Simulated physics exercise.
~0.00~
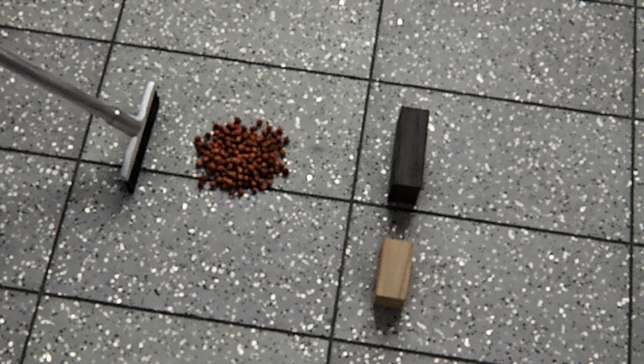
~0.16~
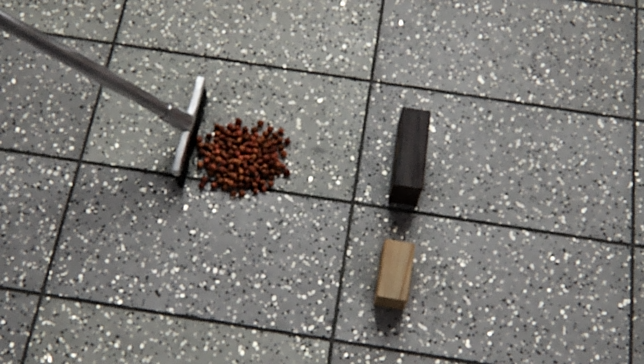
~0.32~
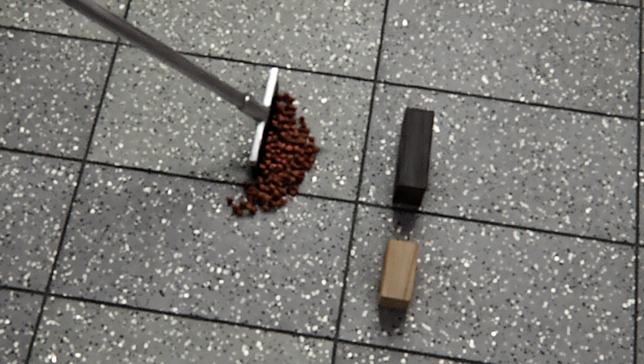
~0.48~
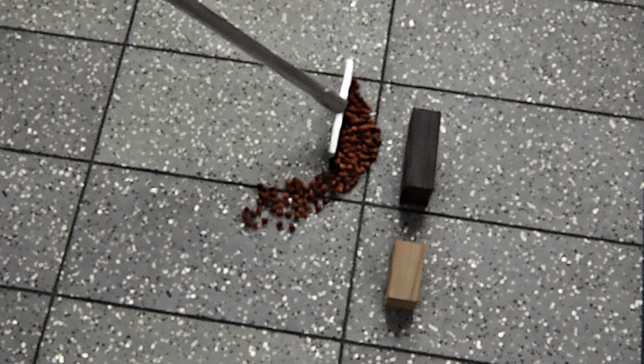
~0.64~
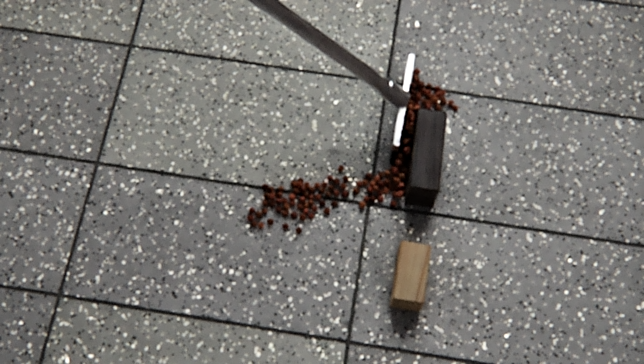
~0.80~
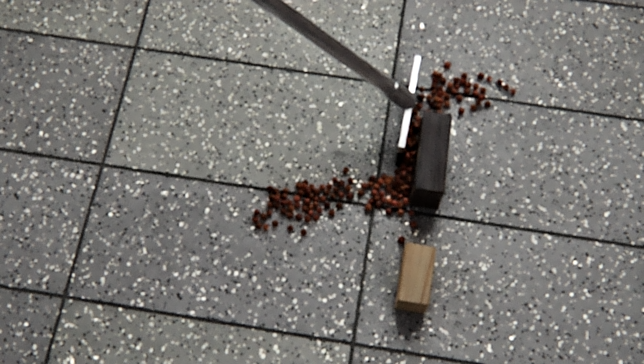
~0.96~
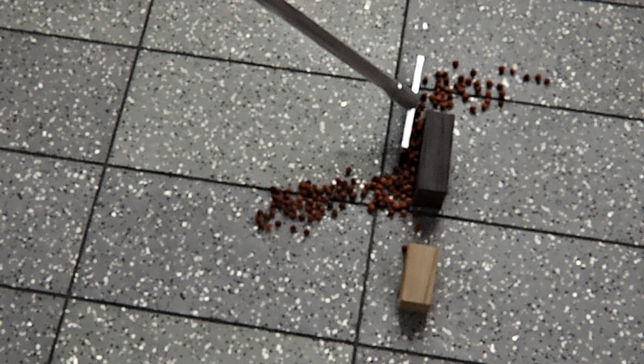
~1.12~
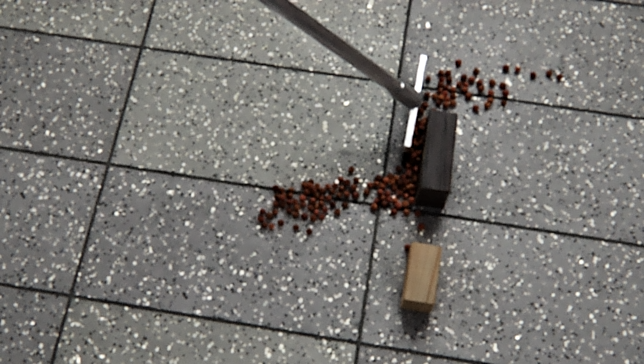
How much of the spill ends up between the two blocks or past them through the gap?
Very little of it does. Most of the pellets stay to the left of the blocks, and the rest go round the upper end of the dark block.
To begin with, a squeegee on a long handle stands left of a heap of reddish-brown pellets on speckled grey tiles, with a dark block and a smaller wooden block off to the right. The squeegee slides right, meets the heap and presses it into a band along its blade. As it pushes on, many pellets slip past its lower end and form a trail behind. The blade closes in on the dark block, and some pellets spill round that block's upper end and scatter right. The squeegee halts beside the block, with most pellets still held on the left.
